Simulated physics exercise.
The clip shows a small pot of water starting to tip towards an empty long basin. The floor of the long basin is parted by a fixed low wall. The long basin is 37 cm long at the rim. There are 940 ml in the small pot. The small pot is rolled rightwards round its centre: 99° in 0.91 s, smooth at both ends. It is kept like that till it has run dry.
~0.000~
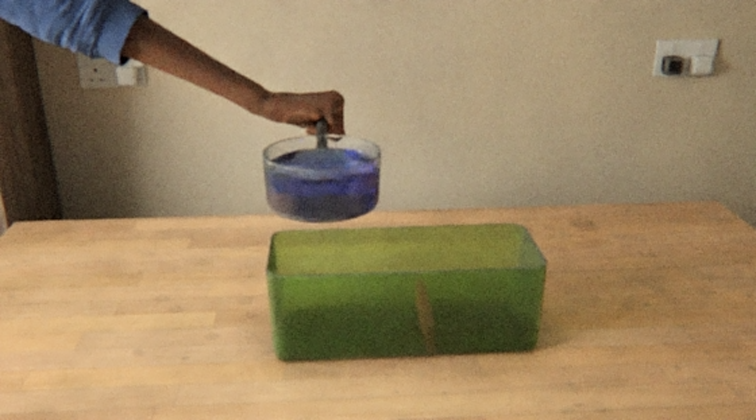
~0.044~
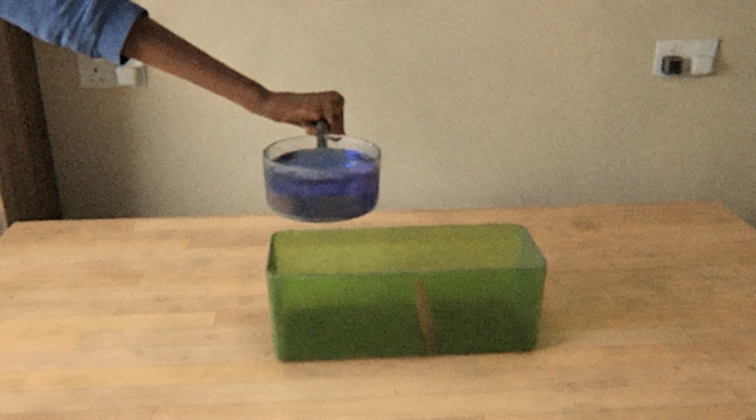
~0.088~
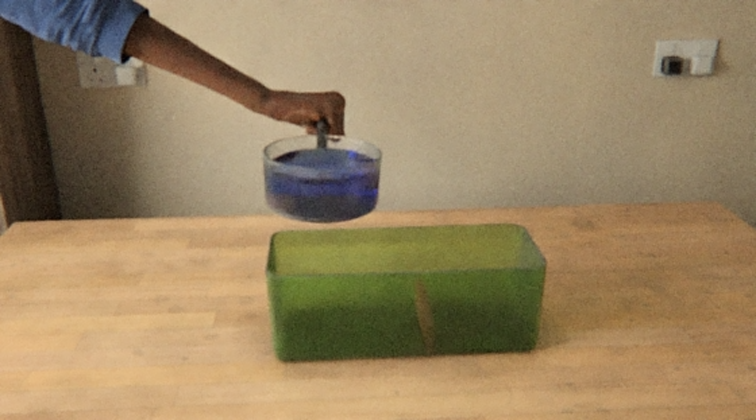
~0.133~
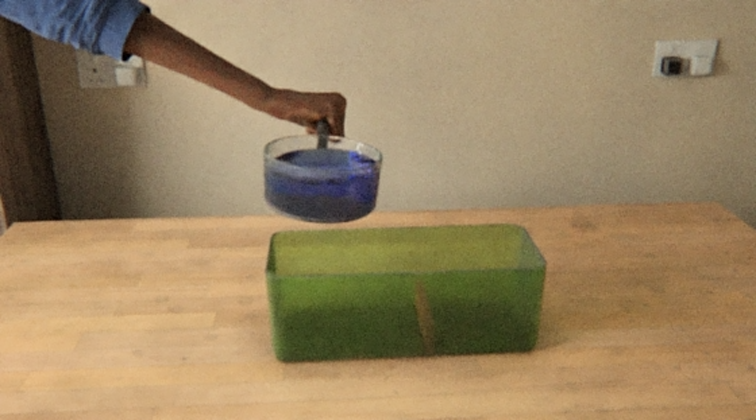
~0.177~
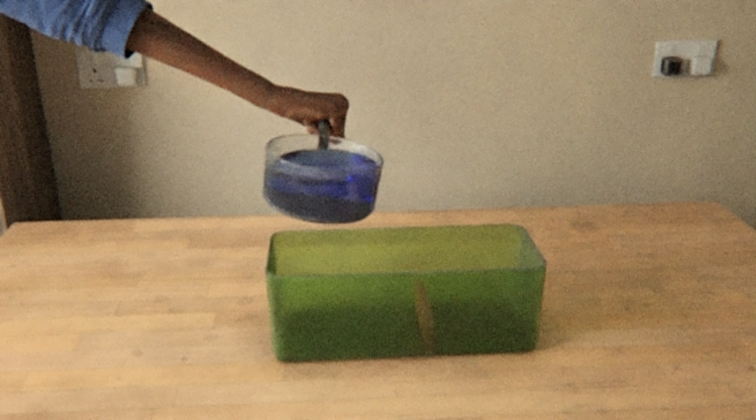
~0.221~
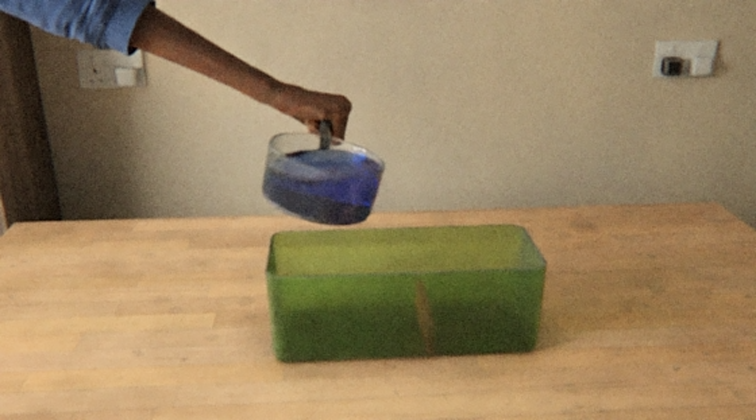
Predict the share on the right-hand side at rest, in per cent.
The far part has some 44 per cent.
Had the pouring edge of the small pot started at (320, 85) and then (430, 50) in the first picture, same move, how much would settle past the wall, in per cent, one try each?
In turn about 10 and 85 per cent.
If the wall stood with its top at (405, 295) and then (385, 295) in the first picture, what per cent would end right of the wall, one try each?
First 65, then 85 per cent.
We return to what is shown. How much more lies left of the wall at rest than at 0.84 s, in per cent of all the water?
Near 16 in a hundred.
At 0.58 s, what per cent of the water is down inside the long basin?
About 16 per cent.
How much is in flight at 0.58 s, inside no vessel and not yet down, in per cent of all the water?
About 30 per cent.
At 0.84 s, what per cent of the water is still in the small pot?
Some 10 per cent.
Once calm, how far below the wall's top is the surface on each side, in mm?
Some 26 mm on the left and 24 mm on the right.
Then, 0.58 s in, the tilt is 70° and 53 per cent is still to pour, 7 is left of the wall and 10 right of it.
Then, 0.84 s in, the tilt is 98° and 11 per cent is still to pour, 39 is left of the wall and 44 right of it.
Then, 1.11 s in, the tilt is 99° and 1 per cent is still to pour, 53 is left of the wall and 44 right of it.
Then, 1.41 s in, the tilt is 99° and 0 per cent is still to pour, 55 is left of the wall and 44 right of it.
Finally, 55 per cent lies left of the wall, 44 right of it and 0 outside.
